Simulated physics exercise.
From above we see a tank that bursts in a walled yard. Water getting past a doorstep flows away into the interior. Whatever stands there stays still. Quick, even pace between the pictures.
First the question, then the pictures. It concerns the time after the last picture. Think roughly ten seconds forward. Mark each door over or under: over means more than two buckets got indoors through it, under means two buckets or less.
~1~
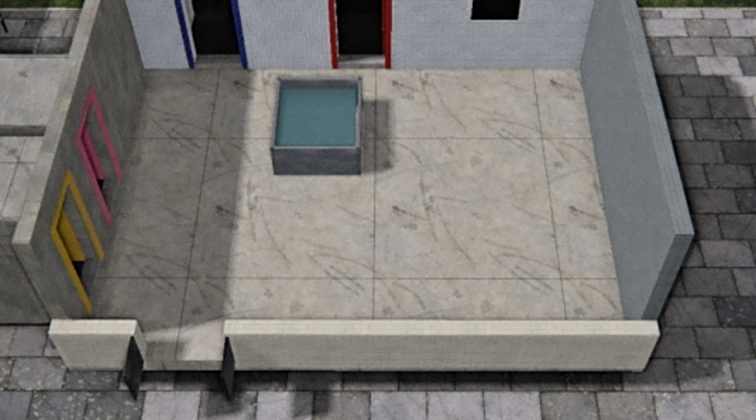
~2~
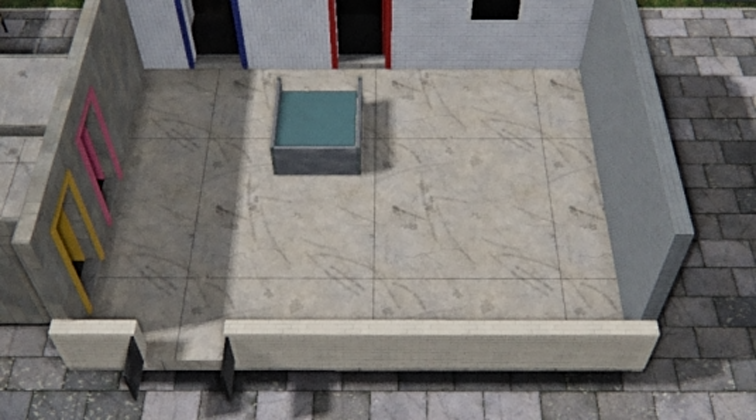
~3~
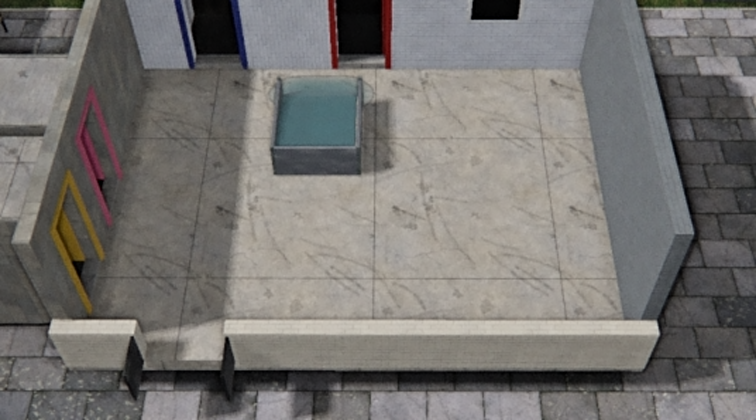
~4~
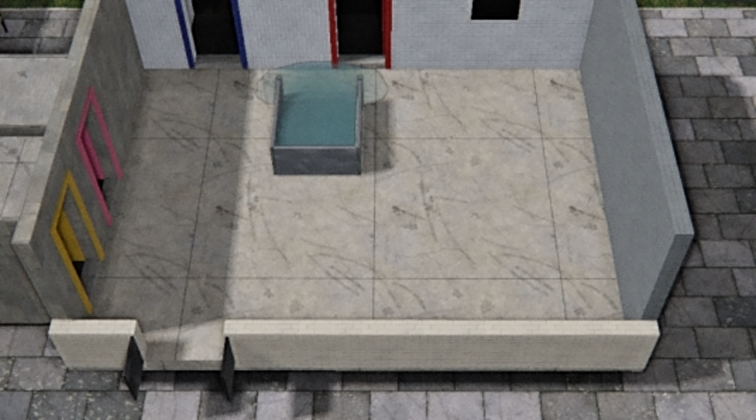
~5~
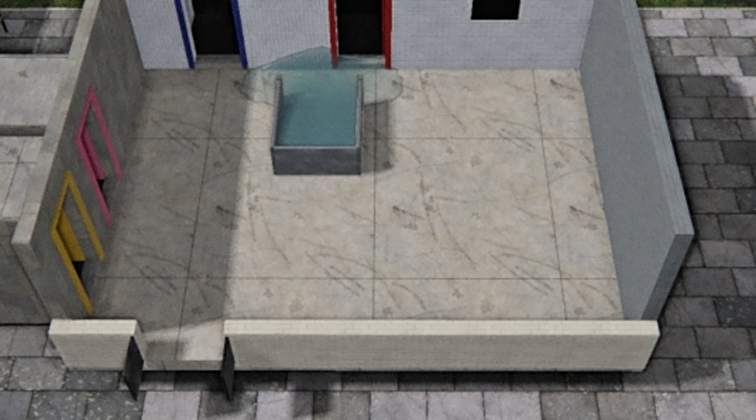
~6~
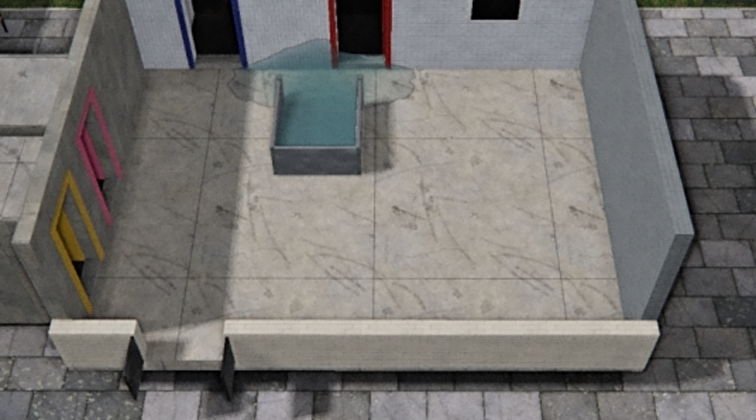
Pink door - under, blue door - under, red door - over, yellow door - under.
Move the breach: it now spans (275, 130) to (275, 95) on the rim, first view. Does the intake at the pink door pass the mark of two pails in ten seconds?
My guess is that the pink door surpasses the threshold.
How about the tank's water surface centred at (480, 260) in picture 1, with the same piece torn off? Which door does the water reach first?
It's the red-painted one that comes first.
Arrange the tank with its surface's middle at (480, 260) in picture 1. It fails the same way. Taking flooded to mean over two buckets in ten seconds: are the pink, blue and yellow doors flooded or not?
Door by door - pink misses it, blue misses it, yellow misses it.
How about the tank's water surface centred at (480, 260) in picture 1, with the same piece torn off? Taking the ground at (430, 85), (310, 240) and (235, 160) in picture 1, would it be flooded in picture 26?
Points in turn: Inundated; not reached; not reached.
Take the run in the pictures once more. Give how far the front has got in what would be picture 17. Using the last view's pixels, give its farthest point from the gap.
Pixel estimate: (549, 72).
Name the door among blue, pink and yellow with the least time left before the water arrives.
My answer is the one in blue.
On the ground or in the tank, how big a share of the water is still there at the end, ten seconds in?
Estimate: Close to 82 %.
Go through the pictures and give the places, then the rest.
The tank at (318, 115) is whole and still, in the first picture.
Water pours out on the tank's far side and has run to a hidden place, in the second picture.
Water pours out on the tank's far side and has run to (274, 92), in the third picture.
Water pours out on the tank's far side and has run to (276, 70), in the fourth picture.
The front is at (254, 70), out from the gap on the tank's far side, in the fifth picture.
Water pours out on the tank's far side and has run to (239, 70), in the sixth picture.
A moment on, water covers 10 % of the floor; the pink door not reached, the blue door wet at the sill, nothing in, the red door over two buckets in, the yellow door not reached.
Next, water covers 20 % of the floor; the pink door not reached, the blue door wet at the sill, nothing in, the red door far over two buckets in, the yellow door not reached.
Then, water covers 35 % of the floor; the pink door wet at the sill, nothing in, the blue door wet at the sill, nothing in, the red door far over two buckets in, the yellow door wet at the sill, nothing in.
Later, water covers 60 % of the floor; the pink door wet at the sill, nothing in, the blue door wet at the sill, nothing in, the red door far over two buckets in, the yellow door wet at the sill, nothing in.
In the end, water covers 70 % of the floor; the pink door wet at the sill, nothing in, the blue door wet at the sill, nothing in, the red door far over two buckets in, the yellow door wet at the sill, nothing in.
